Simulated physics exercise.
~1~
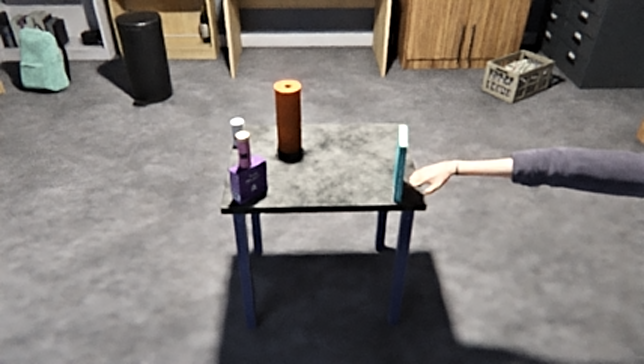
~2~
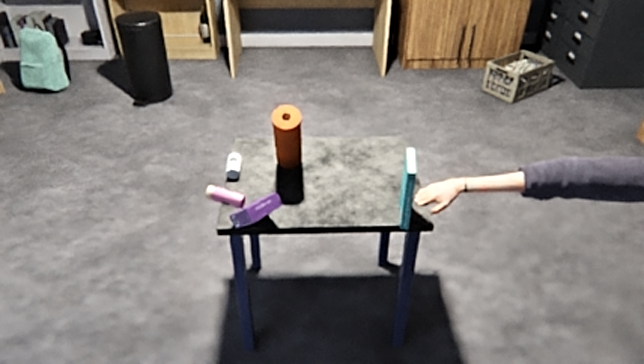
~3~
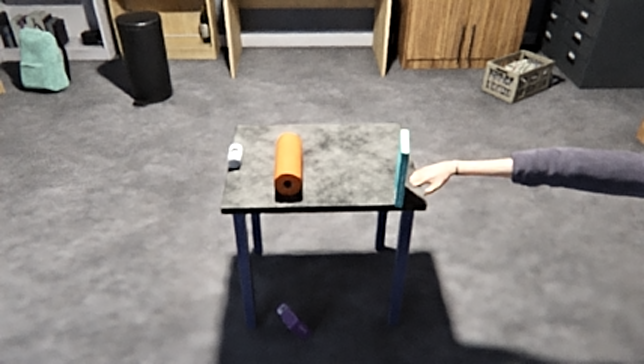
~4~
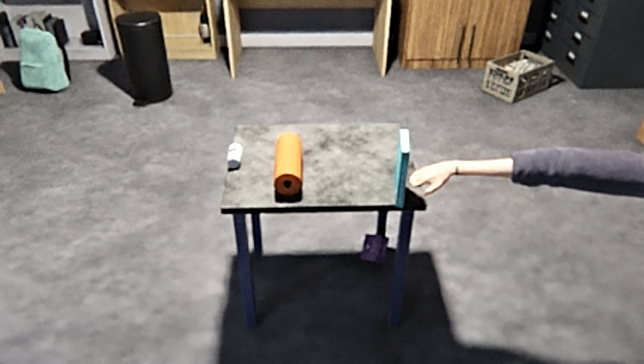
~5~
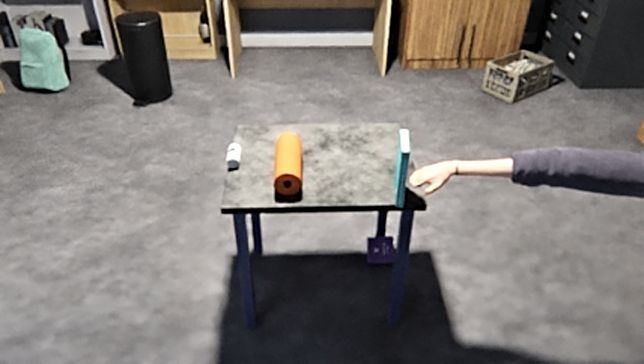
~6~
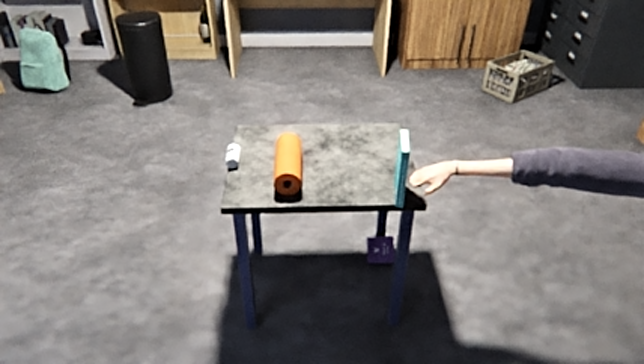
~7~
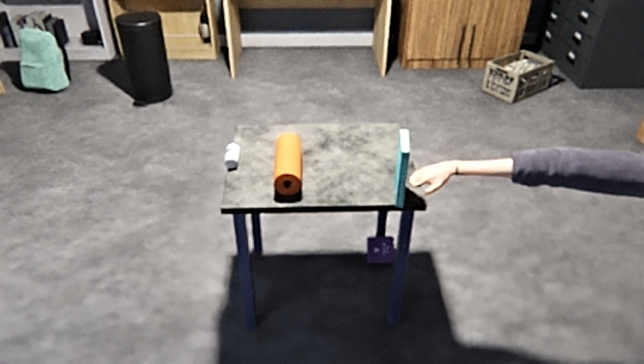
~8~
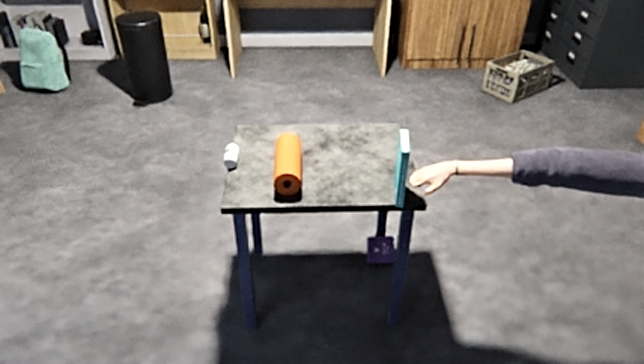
The orange roll topples and stays on the jolted table while a purple packet falls off.
